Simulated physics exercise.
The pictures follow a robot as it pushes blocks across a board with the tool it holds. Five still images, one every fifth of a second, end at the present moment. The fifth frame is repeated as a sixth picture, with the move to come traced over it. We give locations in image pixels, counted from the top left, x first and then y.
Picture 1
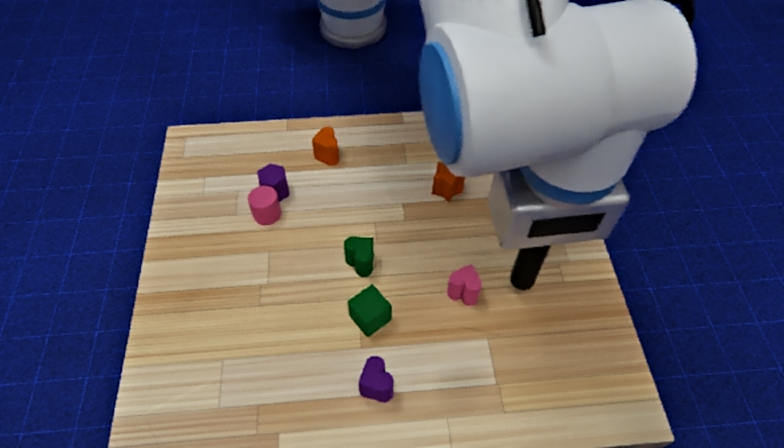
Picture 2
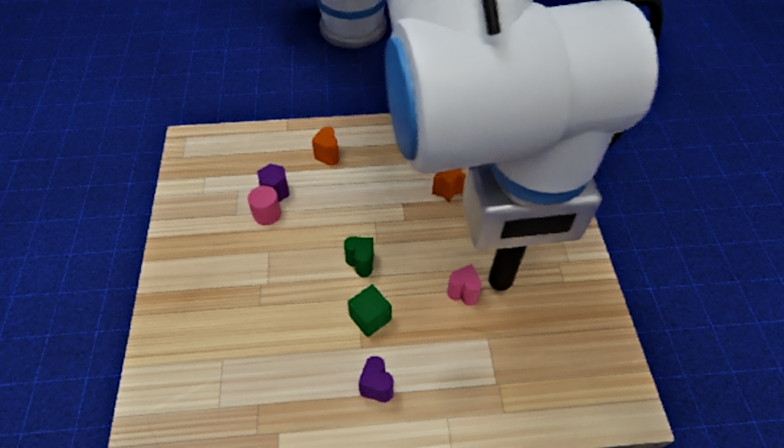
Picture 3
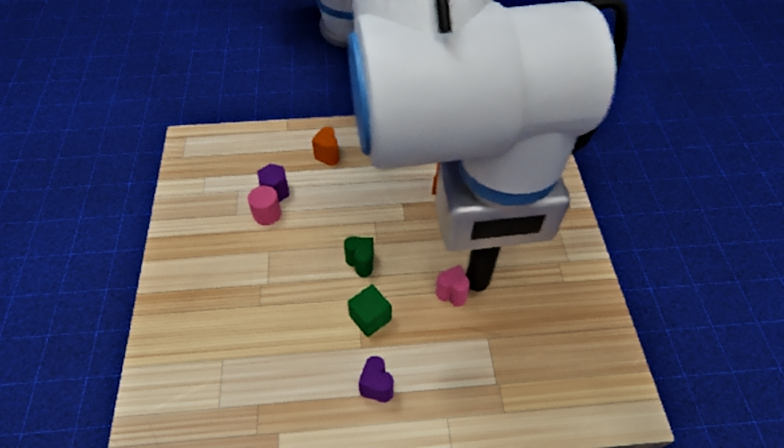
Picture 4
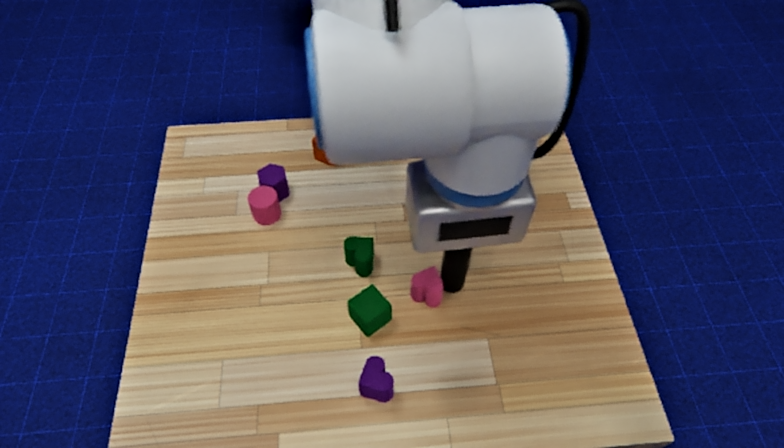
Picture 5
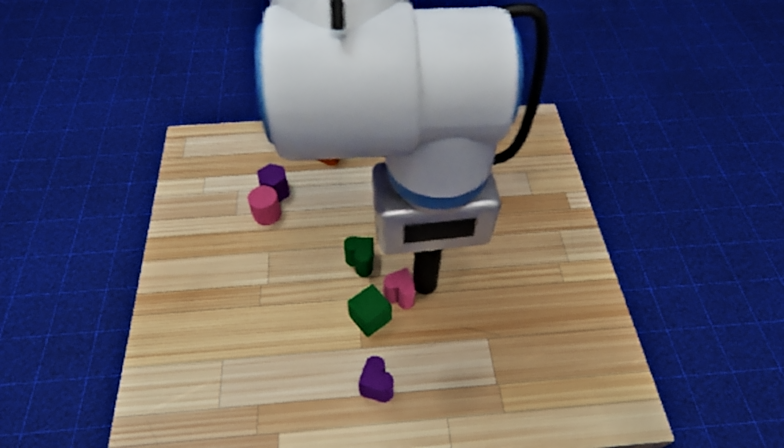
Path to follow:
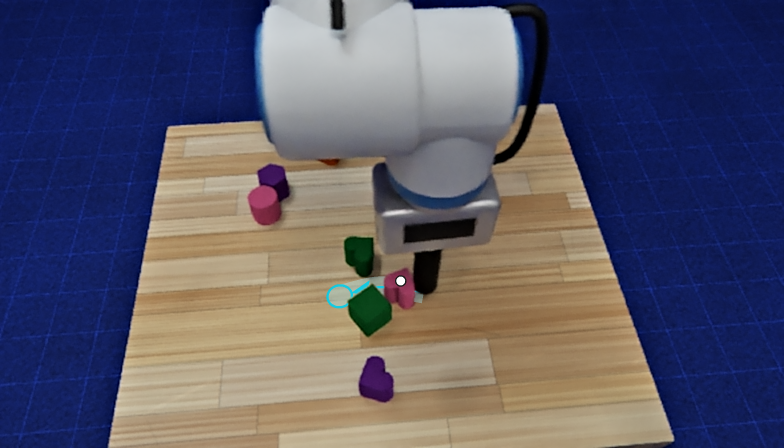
At first, a white robot arm holds its black tool to the right of a pink heart on a wooden board scattered with colorful blocks. The tool moves left until it meets the heart, then pushes it steadily left across the board, bringing it close beside the two green blocks.
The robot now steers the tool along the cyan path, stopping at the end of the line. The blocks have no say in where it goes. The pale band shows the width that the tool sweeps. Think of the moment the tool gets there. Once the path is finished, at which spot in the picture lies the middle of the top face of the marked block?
For the centre of its top, I'd go with (312, 282).
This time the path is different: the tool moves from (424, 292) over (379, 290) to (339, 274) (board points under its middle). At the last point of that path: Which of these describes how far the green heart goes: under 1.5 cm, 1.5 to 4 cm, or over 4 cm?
Moves 1.5 to 4 cm.
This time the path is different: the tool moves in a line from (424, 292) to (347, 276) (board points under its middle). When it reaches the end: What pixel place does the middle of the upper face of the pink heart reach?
The middle of its upper face will lie at (326, 278).
The drawn path runs from (424, 292) by way of (396, 288) and (367, 289) to (340, 296); the dot is on the pink heart.
On the path given first. Halfway along, tool (381, 280); green square (361, 305), turned 35° anticlockwise; pink heart (356, 277).
At the end, tool (339, 289); green heart not moved; green square (358, 307), turned 50° anticlockwise; pink heart (312, 282), turned 15° clockwise.
